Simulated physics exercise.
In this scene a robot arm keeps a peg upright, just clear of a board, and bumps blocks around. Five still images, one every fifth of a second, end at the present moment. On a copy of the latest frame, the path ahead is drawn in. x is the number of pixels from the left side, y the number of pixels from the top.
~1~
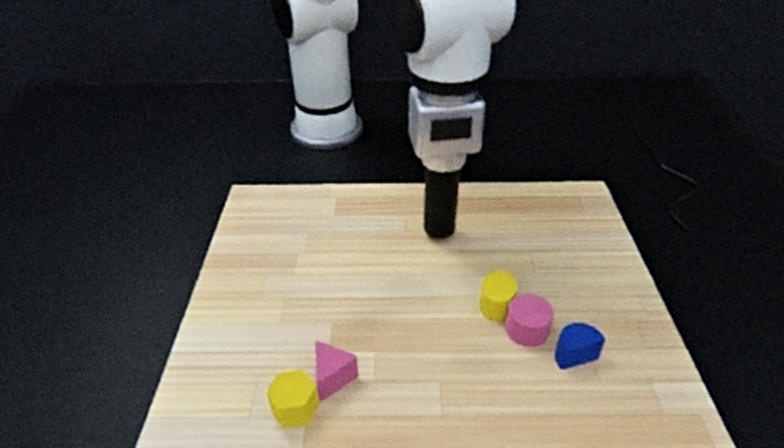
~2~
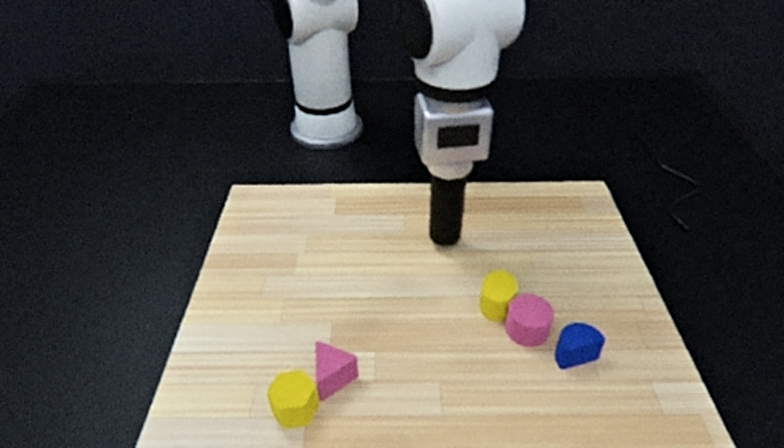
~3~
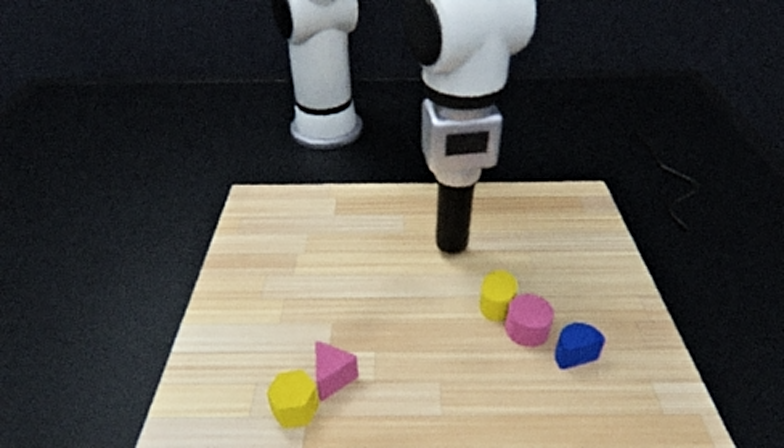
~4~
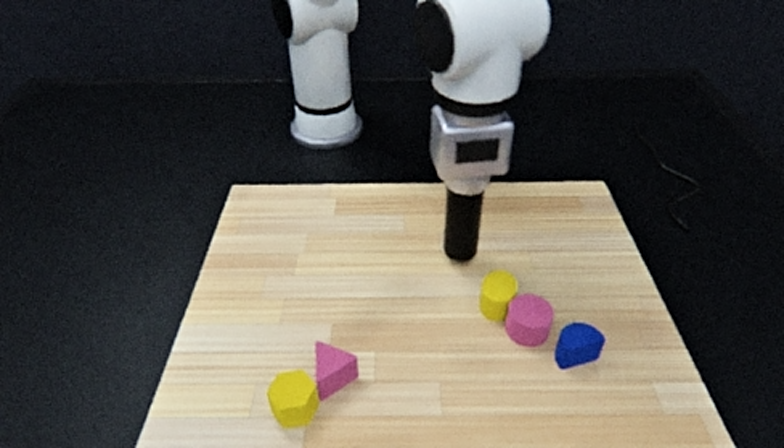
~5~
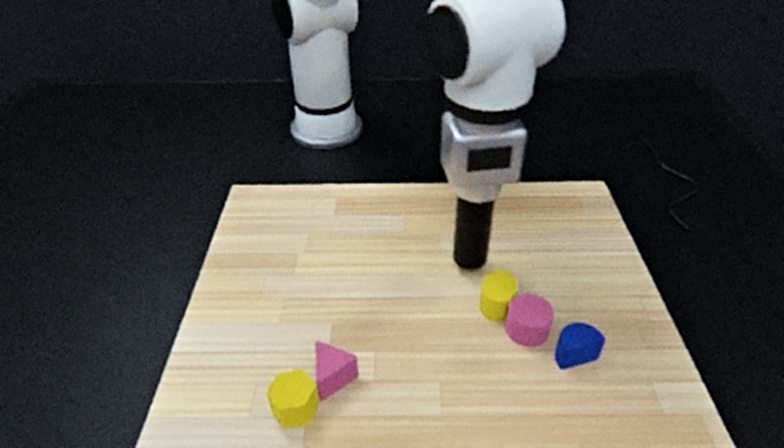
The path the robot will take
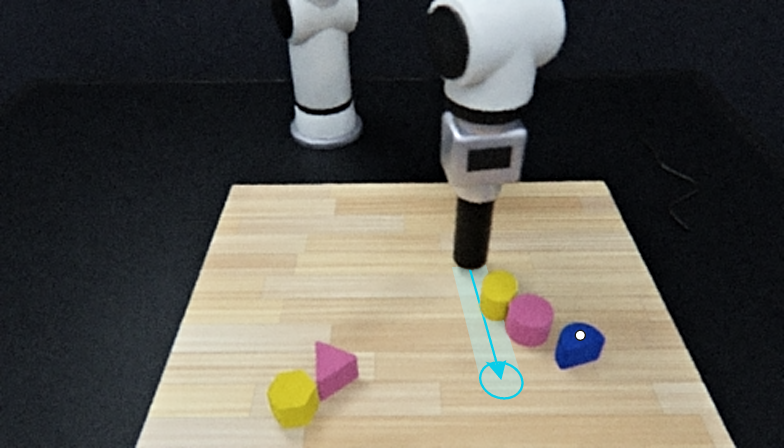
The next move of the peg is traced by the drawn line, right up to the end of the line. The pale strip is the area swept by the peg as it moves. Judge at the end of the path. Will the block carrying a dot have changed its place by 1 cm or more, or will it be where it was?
At the end of the path, the block carrying a dot has moved off its old spot.
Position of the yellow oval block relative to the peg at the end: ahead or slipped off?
It holds its place in front.
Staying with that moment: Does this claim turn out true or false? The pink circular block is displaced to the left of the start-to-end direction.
The statement is true.
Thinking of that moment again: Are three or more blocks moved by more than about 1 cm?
Yes, that is how it ends up.
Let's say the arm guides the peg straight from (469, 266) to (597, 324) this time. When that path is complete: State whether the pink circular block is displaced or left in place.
At the end of the path, it will have moved.
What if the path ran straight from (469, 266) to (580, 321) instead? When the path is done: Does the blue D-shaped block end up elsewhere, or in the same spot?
That block is going to be left alone.
The line goes in a line from (469, 266) to (501, 380); the dot is on the blue D-shaped block.
On the path given first. One third of the way, peg (479, 292); yellow oval block (506, 303); pink circular block (543, 322); blue D-shaped block (584, 337).
Two thirds of the way, peg (491, 331); yellow oval block (516, 347), turned 15° clockwise; pink circular block (561, 349); blue D-shaped block (602, 340).
At the end, peg (503, 373); yellow oval block (538, 391); pink circular block (564, 353); blue D-shaped block (603, 340), turned 10° anticlockwise.
